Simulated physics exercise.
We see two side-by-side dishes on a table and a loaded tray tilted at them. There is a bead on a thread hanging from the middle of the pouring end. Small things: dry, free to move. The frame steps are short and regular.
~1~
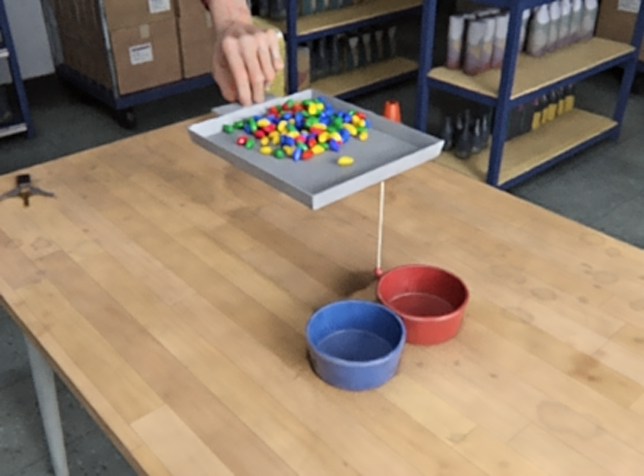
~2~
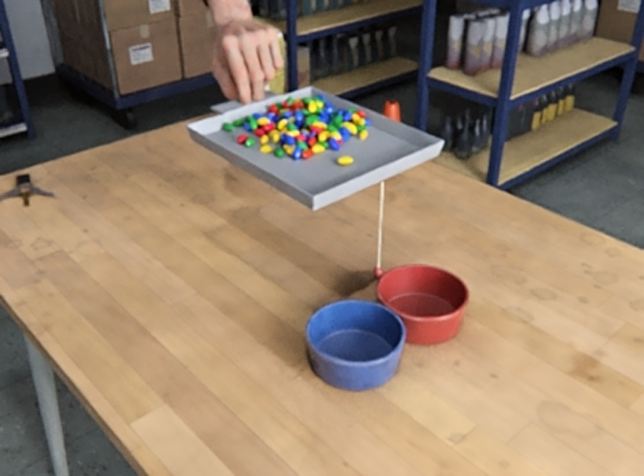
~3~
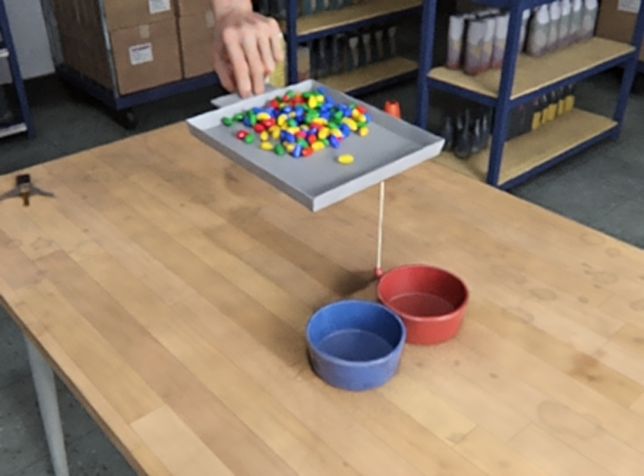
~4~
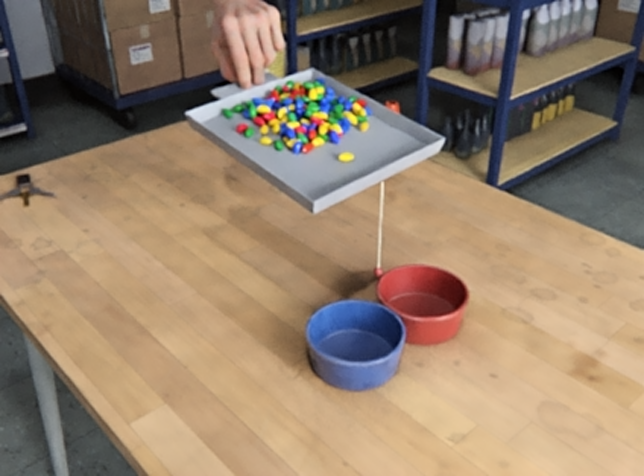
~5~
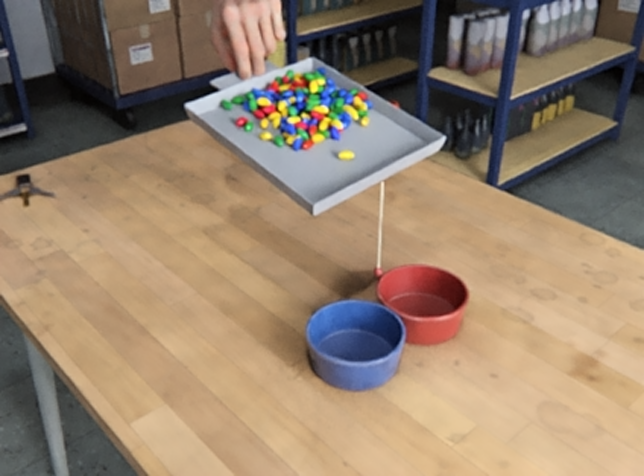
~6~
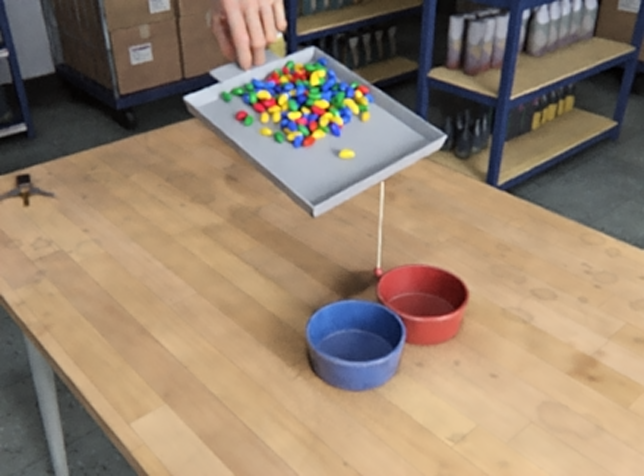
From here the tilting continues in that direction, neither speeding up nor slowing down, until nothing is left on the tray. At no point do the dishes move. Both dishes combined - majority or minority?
Majority.
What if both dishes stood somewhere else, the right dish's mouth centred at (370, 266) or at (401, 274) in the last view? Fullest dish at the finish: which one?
The first time it is the dish to the left, and the second time it is the dish to the left.
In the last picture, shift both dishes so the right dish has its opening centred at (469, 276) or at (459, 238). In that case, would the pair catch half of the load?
First place: Short of half; second place: Short of half.
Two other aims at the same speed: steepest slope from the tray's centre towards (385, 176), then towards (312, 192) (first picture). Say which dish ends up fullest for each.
Rightward dish on the first try, Leftward dish on the second.
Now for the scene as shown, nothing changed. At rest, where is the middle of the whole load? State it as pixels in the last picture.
Roughly at pixel (350, 352).
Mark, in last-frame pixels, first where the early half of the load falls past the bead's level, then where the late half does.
First roughly (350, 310), then roughly (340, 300).
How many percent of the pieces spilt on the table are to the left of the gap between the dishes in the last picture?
Reading: Around 90 %.
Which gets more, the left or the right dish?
The fuller one is the left side.
Just after the last frame, tray tipped steeply; almost all on the tray; about a tenth in the air.
A moment on, tray tipped right over; roughly a third on the tray; roughly a quarter in the left dish; just a few in the right dish; about a tenth outside both; roughly a quarter in the air.
Further on, tray tipped past a quarter turn; roughly two thirds in the left dish; about a tenth in the right dish; roughly a quarter outside both.
When it is over, tray tipped past a quarter turn; roughly two thirds in the left dish; about a tenth in the right dish; roughly a quarter outside both.
